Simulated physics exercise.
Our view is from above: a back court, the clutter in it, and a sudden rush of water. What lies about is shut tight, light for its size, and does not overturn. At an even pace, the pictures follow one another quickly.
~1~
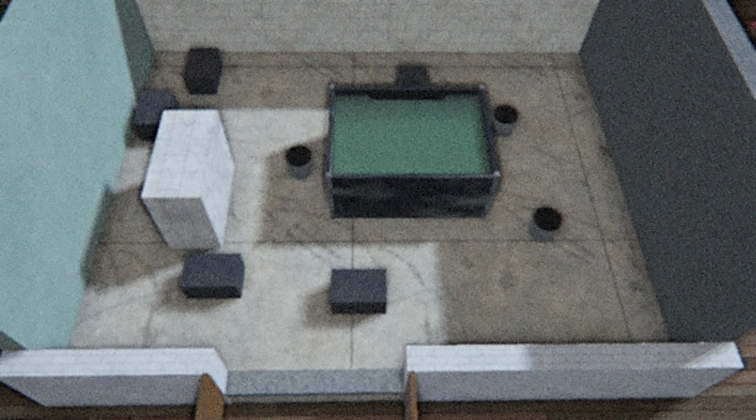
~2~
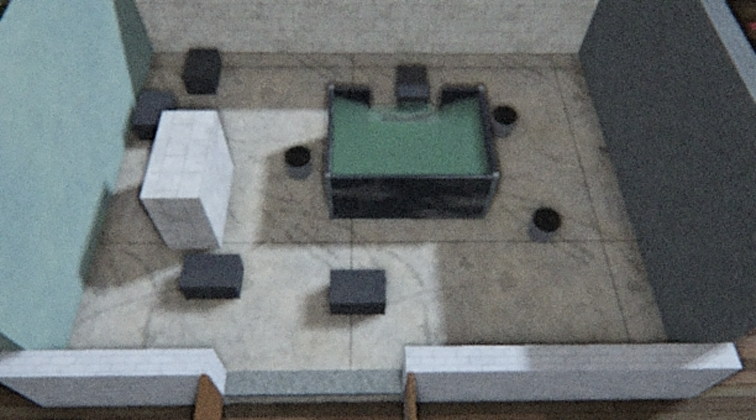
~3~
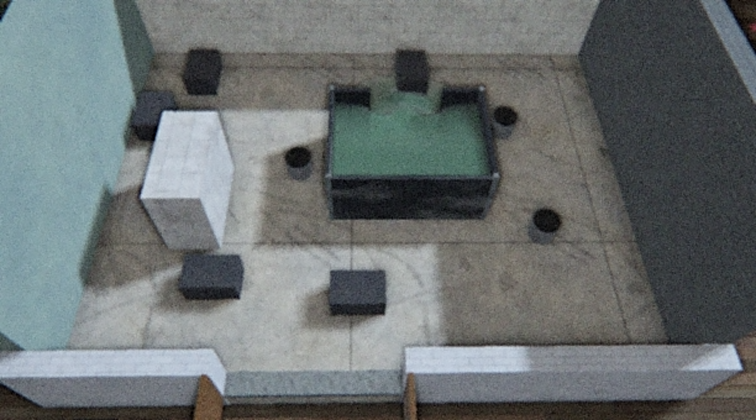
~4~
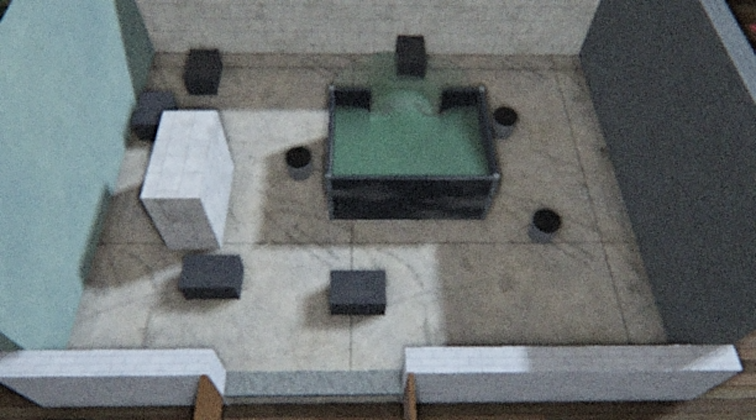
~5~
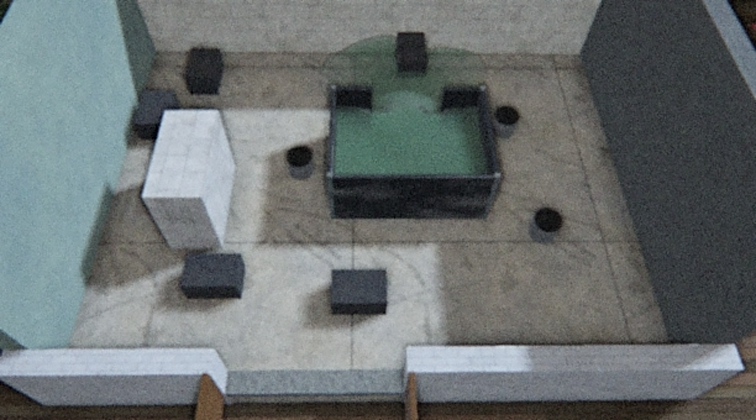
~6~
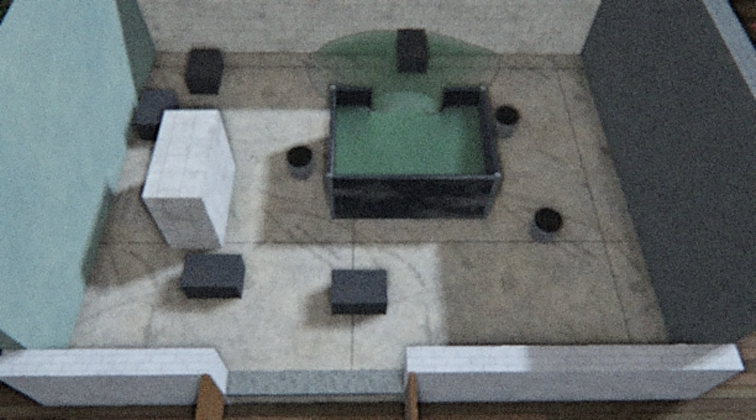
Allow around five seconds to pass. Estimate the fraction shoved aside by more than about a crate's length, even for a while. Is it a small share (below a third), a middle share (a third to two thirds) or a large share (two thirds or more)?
A middle share, a third to two thirds.
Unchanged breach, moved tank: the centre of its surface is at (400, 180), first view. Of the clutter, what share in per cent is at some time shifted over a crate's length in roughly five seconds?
About 50 in a hundred.
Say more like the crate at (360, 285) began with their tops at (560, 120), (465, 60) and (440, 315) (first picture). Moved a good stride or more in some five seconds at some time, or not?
The answers, in order, are displaced a stride, displaced a stride and remains nearby.
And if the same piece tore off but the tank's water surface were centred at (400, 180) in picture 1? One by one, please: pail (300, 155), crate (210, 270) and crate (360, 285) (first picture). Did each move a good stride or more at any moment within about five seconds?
First never got that far, then never got that far, then never got that far.
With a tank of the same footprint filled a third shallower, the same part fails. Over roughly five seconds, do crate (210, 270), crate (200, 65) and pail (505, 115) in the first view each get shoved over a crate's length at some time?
As asked: Fell short, went the distance, fell short.
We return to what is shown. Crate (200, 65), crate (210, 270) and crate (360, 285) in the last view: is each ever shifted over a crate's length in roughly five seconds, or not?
In sequence: Covered the distance, fell short, fell short.
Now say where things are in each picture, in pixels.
A crate at (413, 81), on the bottom; a crate at (210, 270) rests on the ground; 0 of 8 have shifted, in the first picture.
A crate at (413, 81) rests on the ground; a crate at (209, 270), on the bottom; 0 of 8 have shifted, in the second picture.
A crate at (412, 65) rests on the ground, close to its start; a crate at (210, 271) rests on the ground; 1 of 8 have shifted, in the third picture.
A crate at (411, 49), on the bottom, a stride from its start; a crate at (210, 271) rests on the ground; 1 of 8 have shifted, in the fourth picture.
A crate at (412, 46) floats, a stride from its start; a crate at (211, 270) rests on the ground; 1 of 8 have shifted, in the fifth picture.
A crate at (412, 43), afloat, a stride from its start; a crate at (211, 270), on the bottom; 1 of 8 have shifted, in the sixth picture.
A moment on, 1 of 8 are well off their spots; 1 afloat.
Next, 2 of 8 are well off their spots; 2 afloat.
Later, 3 of 8 are well off their spots; 3 afloat.
In the end, 4 of 8 are well off their spots, and 4 have been at some point; 3 afloat.
